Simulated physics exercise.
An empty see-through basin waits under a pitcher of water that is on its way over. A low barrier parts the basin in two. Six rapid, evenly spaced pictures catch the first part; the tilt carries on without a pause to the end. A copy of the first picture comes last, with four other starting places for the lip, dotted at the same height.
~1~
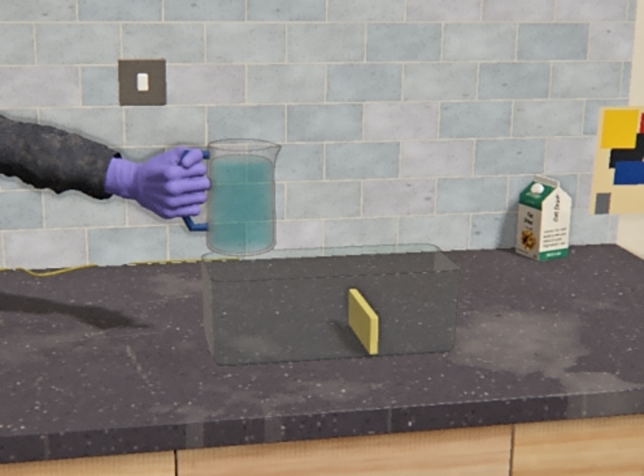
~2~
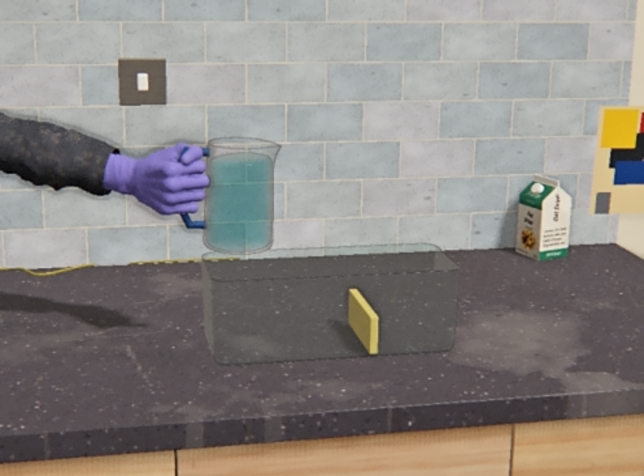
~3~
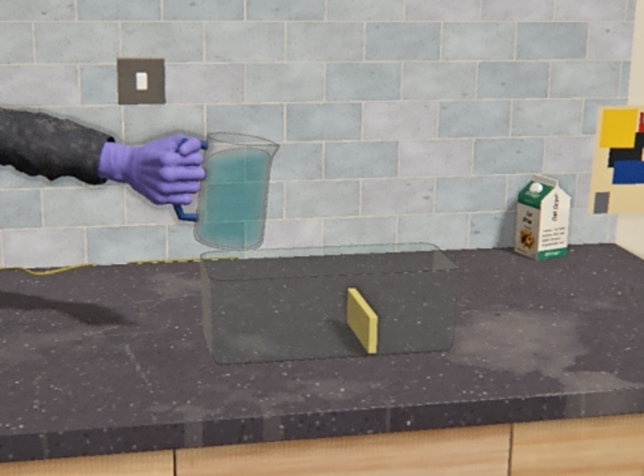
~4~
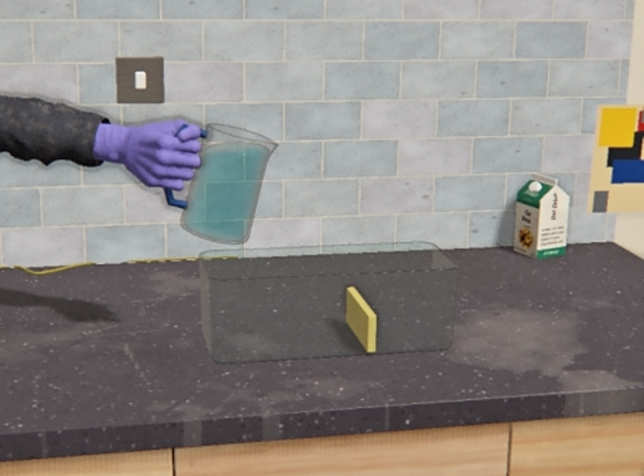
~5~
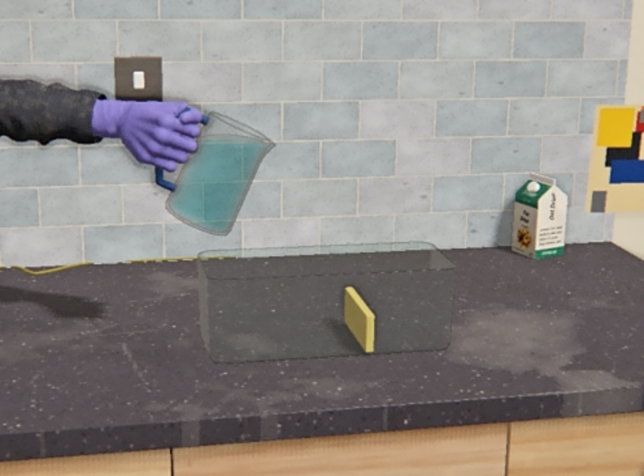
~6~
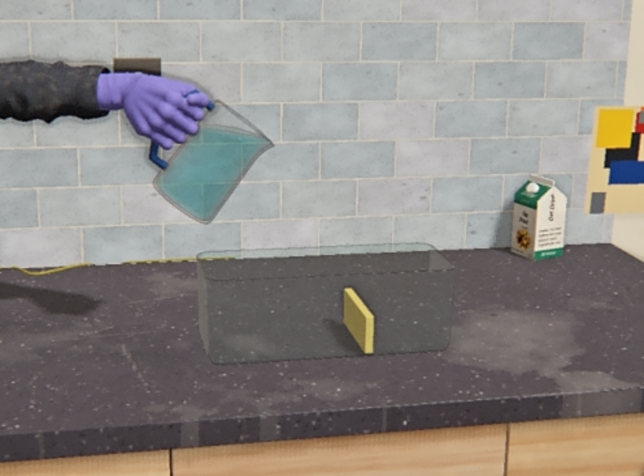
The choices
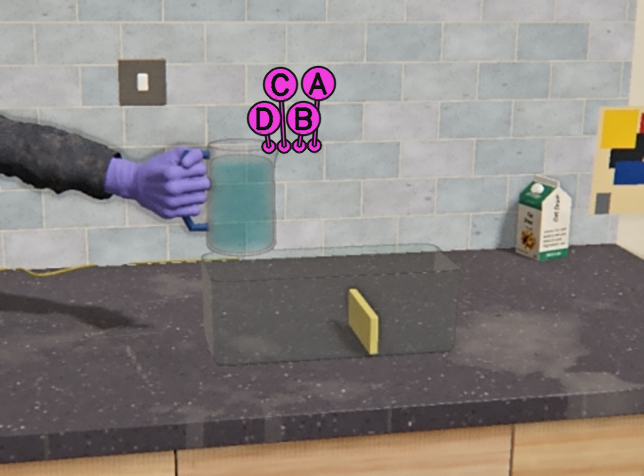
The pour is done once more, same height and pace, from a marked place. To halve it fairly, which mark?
Take D.
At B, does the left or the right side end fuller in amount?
The right one.
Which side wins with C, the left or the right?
The right side.
In magenta, A at (314, 145); B at (299, 145); C at (284, 146); D at (268, 146).
With A, about 31 % ends left of the wall and 63 % right of it; 6 % is lost outside.
With B, about 14 % ends left of the wall and 79 % right of it; 7 % is lost outside.
With C, about 20 % ends left of the wall and 75 % right of it; 5 % is lost outside.
With D, about 52 % ends left of the wall and 44 % right of it; 4 % is lost outside.
